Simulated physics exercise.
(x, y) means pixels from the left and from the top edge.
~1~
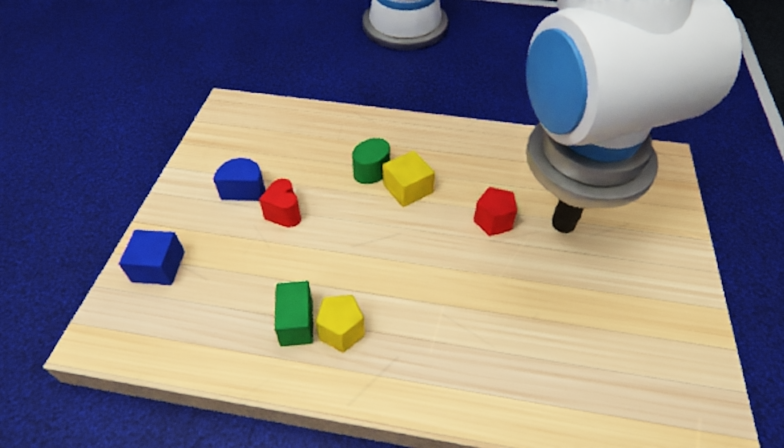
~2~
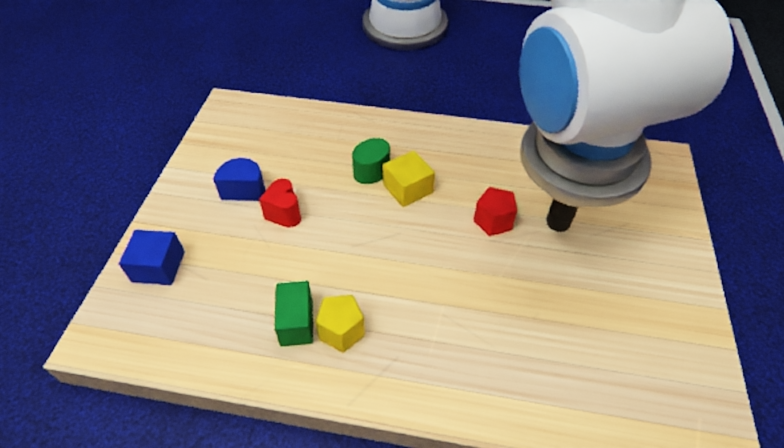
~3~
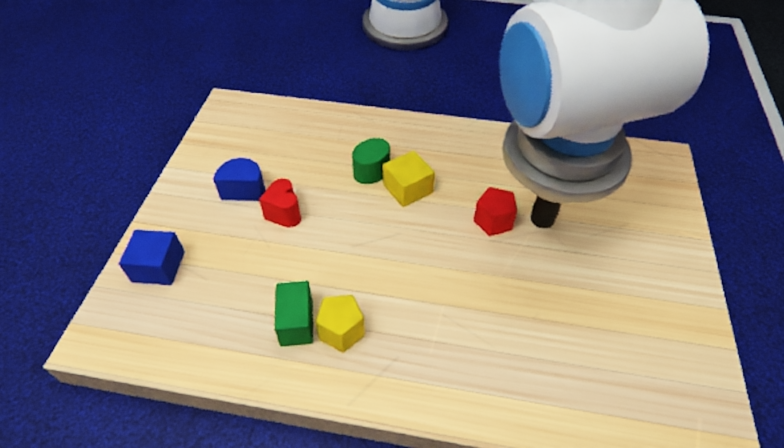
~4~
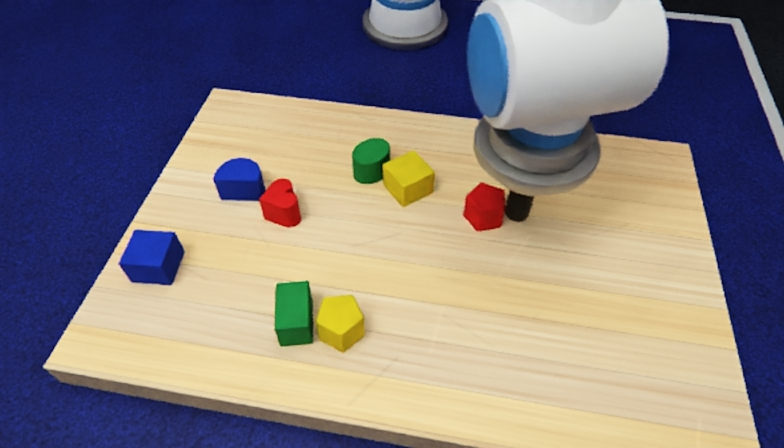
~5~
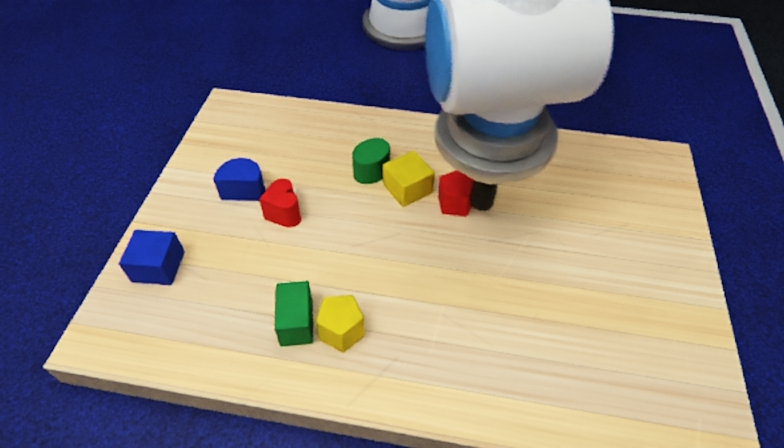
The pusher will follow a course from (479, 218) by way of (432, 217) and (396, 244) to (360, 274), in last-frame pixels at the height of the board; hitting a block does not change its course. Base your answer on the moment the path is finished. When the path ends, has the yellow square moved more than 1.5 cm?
No
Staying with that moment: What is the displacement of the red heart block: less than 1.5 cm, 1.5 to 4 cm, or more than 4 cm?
It travels less than 1.5 cm.
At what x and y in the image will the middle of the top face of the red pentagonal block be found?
Pixel (441, 172).
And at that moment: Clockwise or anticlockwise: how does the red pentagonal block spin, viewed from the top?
That block twists clockwise.
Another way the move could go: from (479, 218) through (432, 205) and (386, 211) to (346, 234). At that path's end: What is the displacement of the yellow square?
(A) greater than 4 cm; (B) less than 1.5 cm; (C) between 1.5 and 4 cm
C - between 1.5 and 4 cm.
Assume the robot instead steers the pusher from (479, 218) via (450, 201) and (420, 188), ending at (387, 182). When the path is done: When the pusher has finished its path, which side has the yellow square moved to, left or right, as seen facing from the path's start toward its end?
Over to the right.
The first path, step by step. One third of the way, pusher (432, 203); yellow square (404, 162), turned 25° anticlockwise; red pentagonal block (441, 172), turned 50° clockwise.
Two thirds of the way, pusher (396, 230); yellow square (404, 162), turned 25° anticlockwise; red pentagonal block (441, 172), turned 50° clockwise.
At the end, pusher (358, 261); red heart block not moved; yellow pentagonal block not moved; yellow square (404, 162), turned 25° anticlockwise; red pentagonal block (441, 172), turned 50° clockwise.
